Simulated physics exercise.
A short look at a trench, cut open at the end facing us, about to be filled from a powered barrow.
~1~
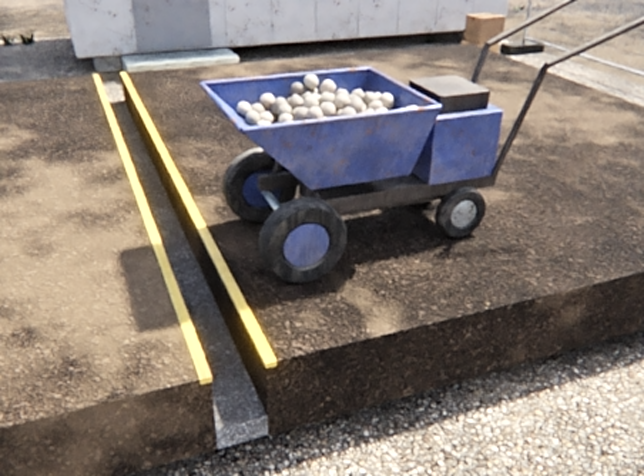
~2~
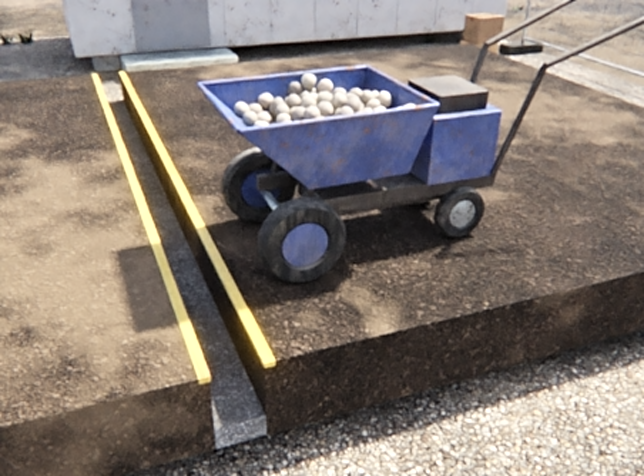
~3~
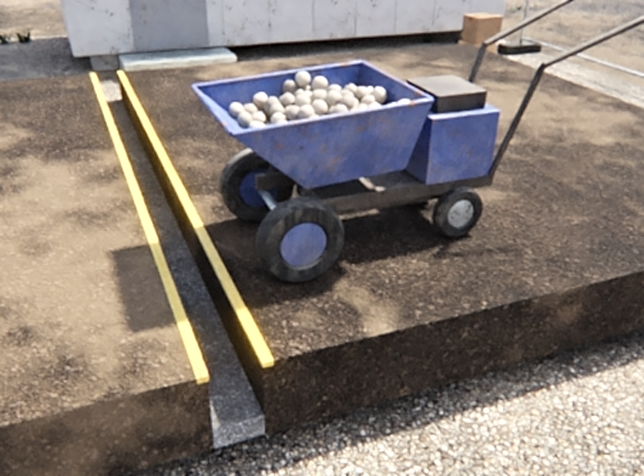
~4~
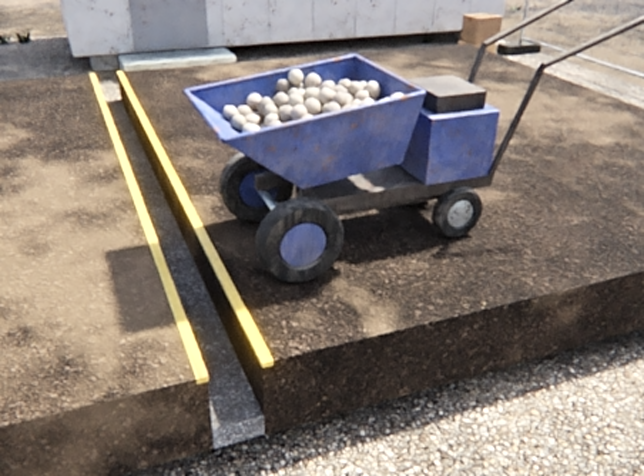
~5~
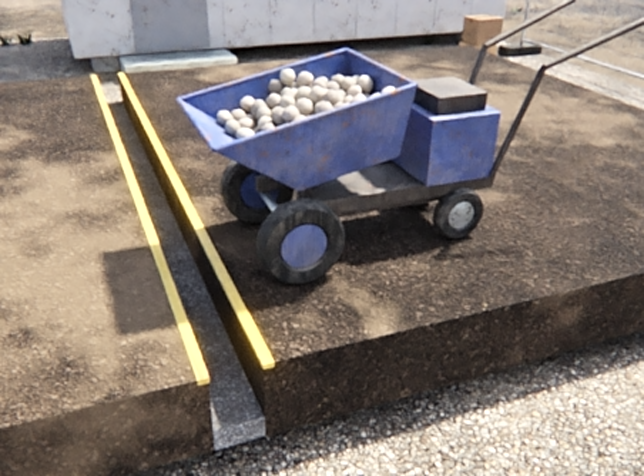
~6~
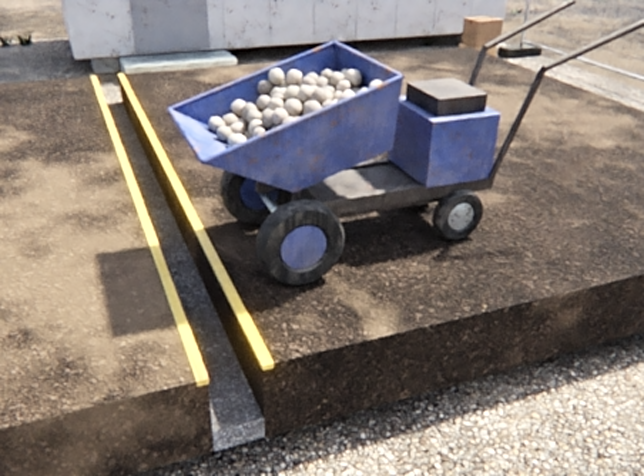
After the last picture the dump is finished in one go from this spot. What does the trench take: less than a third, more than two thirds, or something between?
The trench ends with less than a third of it.
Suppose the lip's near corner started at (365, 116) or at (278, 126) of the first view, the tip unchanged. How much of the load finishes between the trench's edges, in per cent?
In turn 40 and 20 in a hundred.
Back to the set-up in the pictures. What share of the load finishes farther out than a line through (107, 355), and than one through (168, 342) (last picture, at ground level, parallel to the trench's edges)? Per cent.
About 40 and 70 per cent.
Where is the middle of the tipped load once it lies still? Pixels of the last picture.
Around (86, 271).
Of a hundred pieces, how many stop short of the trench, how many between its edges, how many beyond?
About: Short 0, between 0, beyond 65 per cent.
Shortly afterwards, skip tipped steeply; the whole lot in the skip.
Next, skip tipped right over; near two thirds in the skip; near a quarter beyond it; only a few falling.
Some moments later, skip tipped right over; near a third in the skip; near two thirds beyond it.
In the end, skip tipped right over; near a third in the skip; none at all in or heaped over the trench; near two thirds beyond it.
